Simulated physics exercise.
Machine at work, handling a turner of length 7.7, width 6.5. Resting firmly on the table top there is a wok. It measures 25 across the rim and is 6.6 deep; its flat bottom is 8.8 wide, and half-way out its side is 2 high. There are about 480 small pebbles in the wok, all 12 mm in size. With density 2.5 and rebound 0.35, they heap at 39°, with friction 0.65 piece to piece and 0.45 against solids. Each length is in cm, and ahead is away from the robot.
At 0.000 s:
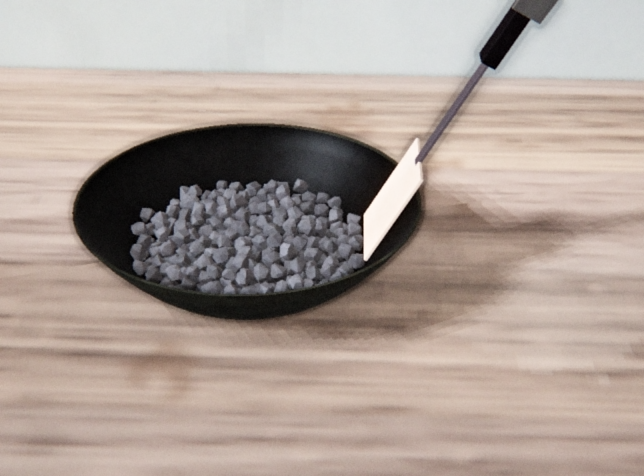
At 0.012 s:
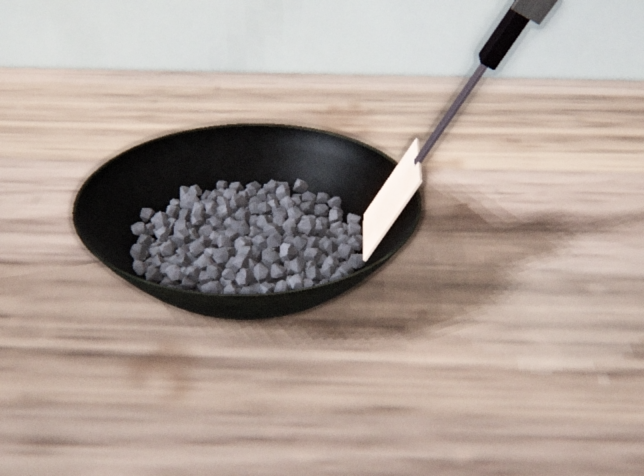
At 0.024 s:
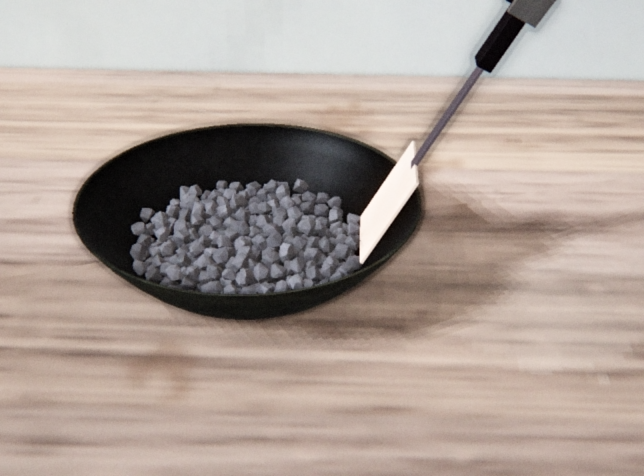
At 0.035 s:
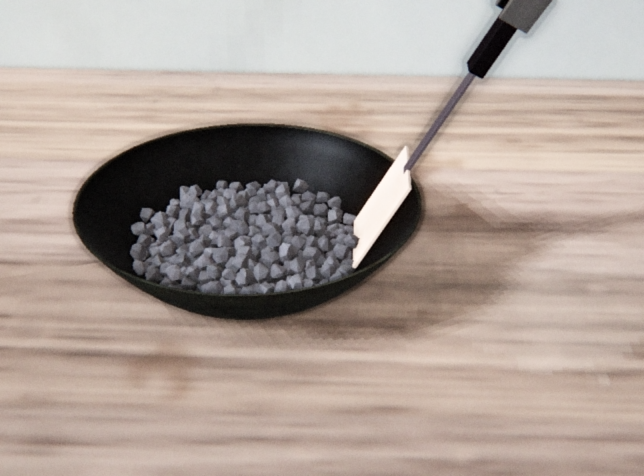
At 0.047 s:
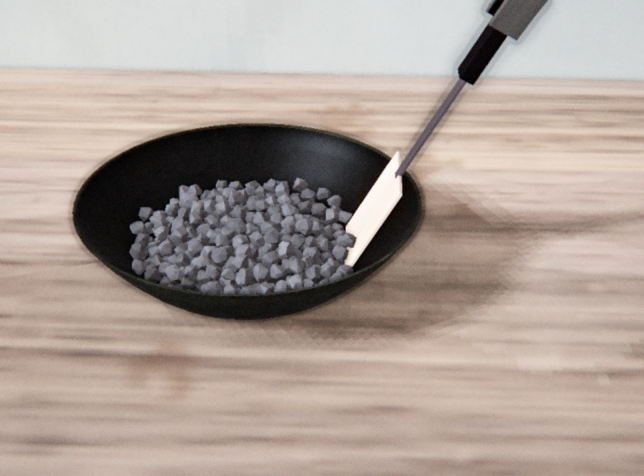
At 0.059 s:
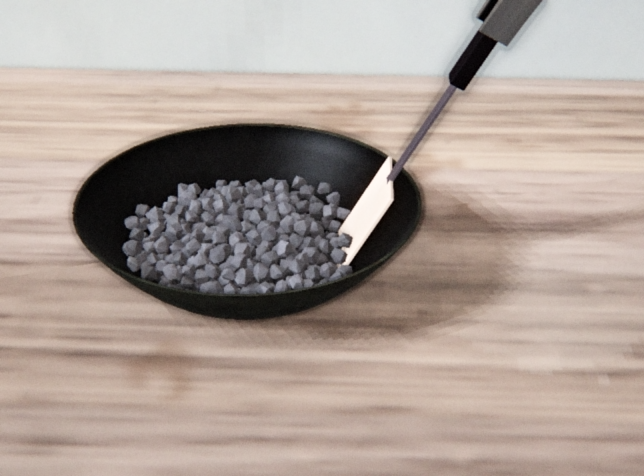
A pale turner held by a machine slid slowly down and left inside a black wok on a wooden table top, nudging the heap of small grey pebbles slightly to the left.
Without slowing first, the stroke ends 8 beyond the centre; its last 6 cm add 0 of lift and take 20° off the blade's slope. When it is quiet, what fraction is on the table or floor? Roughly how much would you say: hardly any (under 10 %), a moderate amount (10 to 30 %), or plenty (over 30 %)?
I'd say a moderate amount.
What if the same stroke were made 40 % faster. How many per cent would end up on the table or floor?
30 per cent, about.
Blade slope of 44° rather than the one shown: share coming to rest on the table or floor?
Estimate for that slope: Some 20 per cent.
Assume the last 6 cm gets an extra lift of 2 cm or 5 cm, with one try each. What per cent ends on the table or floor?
I'd put it near 30 in a hundred, then near 30 in a hundred.
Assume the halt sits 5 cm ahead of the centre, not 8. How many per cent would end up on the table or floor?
Then around 5 per cent.
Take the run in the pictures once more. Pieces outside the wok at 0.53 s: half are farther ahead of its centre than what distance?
I reckon roughly 16 centimetres.
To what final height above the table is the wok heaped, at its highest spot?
It reaches roughly 9.0 cm.
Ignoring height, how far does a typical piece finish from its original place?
7 cm.
After 0.17 s, sloping 61°, highest piece 8 above the table; 485 in the wok.
After 0.27 s, sloping 54°, highest piece 9 above the table; 471 in the wok, 14 on the blade or in flight.
After 0.53 s, sloping 41°, highest piece 9 above the table; 384 in the wok, 93 on the table or floor, 8 on the blade or in flight.
After 1.58 s, sloping 41°, highest piece 8 above the table; 382 in the wok, 103 on the table or floor.
In the end, 382 in the wok, 103 on the table or floor. That is 21 % on the table or floor.
